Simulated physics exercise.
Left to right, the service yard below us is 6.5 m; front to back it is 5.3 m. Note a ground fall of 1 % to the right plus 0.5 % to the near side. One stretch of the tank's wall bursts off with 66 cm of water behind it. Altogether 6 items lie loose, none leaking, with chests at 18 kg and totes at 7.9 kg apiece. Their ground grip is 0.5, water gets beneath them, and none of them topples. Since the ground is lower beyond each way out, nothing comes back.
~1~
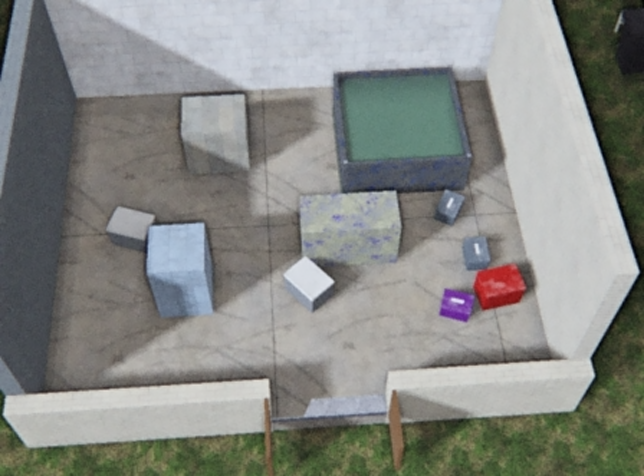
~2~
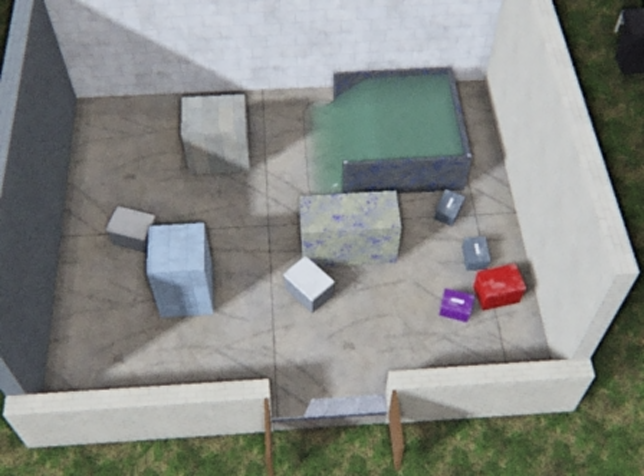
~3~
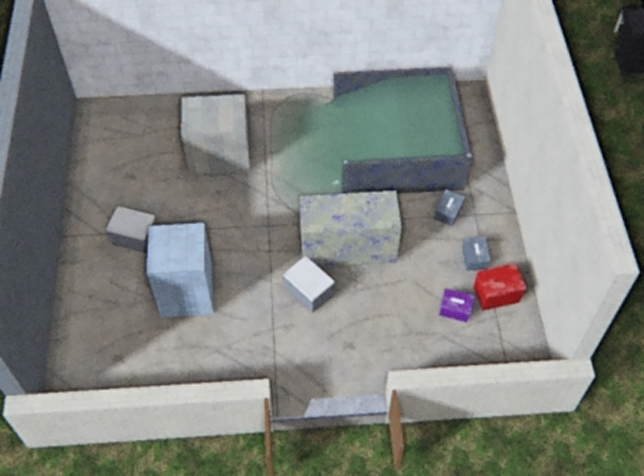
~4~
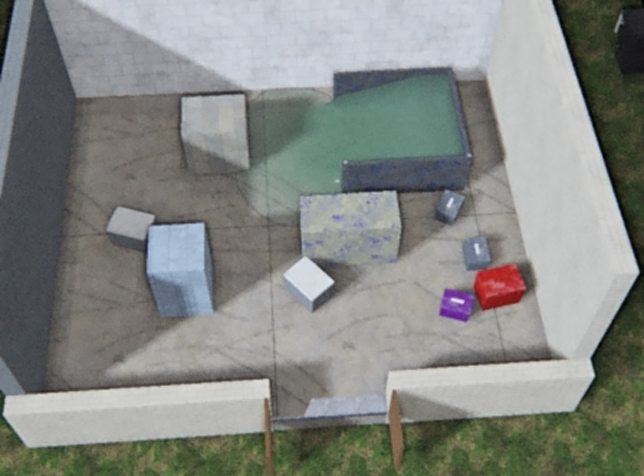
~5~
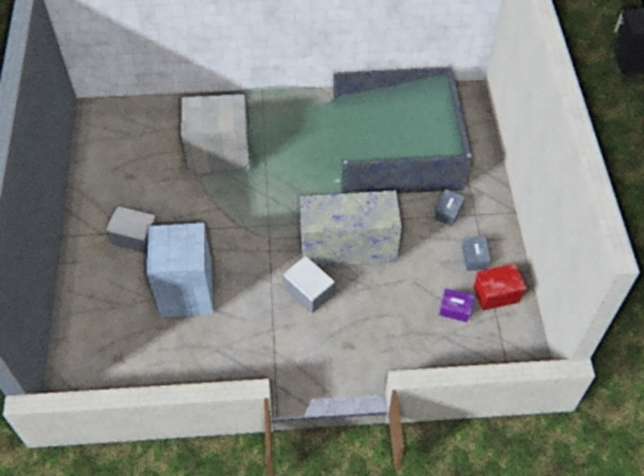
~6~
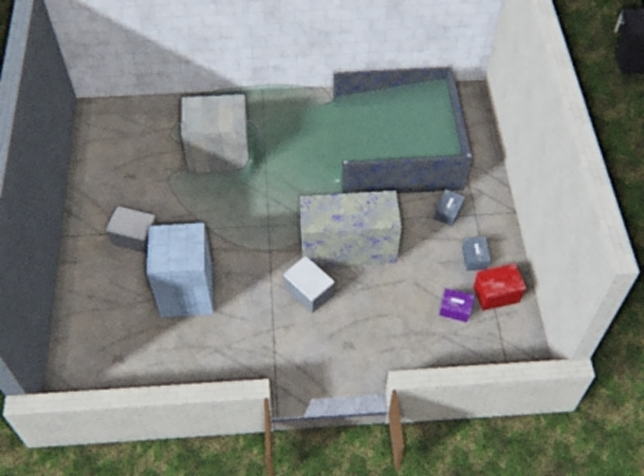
Green water pours through the open left side of a dark-walled tank at the back right of a walled concrete yard, seen from a fixed, high viewpoint. Pale and mottled blocks stand across the floor, with a red chest, a purple tote and two small grey boxes at right. The water spreads leftward in a thin sheet, reaching the pale block at back left, while every object stays still.
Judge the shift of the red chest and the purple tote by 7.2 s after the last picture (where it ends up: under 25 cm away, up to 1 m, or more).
As I see it, the red chest should remain roughly unmoved; the purple tote should remain roughly unmoved.
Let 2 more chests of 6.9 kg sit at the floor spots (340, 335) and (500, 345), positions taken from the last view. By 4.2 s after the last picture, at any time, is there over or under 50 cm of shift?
Below the mark, below the mark.
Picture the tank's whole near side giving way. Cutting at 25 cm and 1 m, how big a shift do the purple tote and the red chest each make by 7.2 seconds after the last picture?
Under that change the purple tote would be borne far and the red chest would be borne far.
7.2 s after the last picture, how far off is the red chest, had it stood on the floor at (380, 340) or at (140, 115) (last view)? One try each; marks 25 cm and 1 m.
In turn: It stays put; it ends far away.
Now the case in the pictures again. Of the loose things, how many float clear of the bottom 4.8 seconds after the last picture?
Just then, the number is 1.
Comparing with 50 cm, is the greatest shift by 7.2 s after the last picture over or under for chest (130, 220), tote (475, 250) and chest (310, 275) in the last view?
Beyond, within, beyond.
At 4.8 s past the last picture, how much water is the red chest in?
Depth: About 0 cm.
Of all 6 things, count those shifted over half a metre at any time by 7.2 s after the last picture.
3 of them.
Then, 0.9 s after the last picture the red chest is near (501, 280), 0.0 m from its start, aground; the purple tote is near (457, 301), 0.0 m from its start, aground; 0 of 6 are out; 0 afloat.
Then, 2.8 s after the last picture the red chest is near (501, 280), 0.0 m from its start, aground; the purple tote is near (457, 301), 0.0 m from its start, aground; 0 of 6 are out; 0 afloat.
Then, 4.8 s after the last picture the red chest is near (501, 280), 0.0 m from its start, aground; the purple tote is near (457, 301), 0.0 m from its start, aground; 0 of 6 are out; 1 afloat.
Then, 7.2 s after the last picture the red chest is near (501, 280), 0.0 m from its start, aground; the purple tote is near (457, 301), 0.0 m from its start, aground; 0 of 6 are out; 0 afloat.
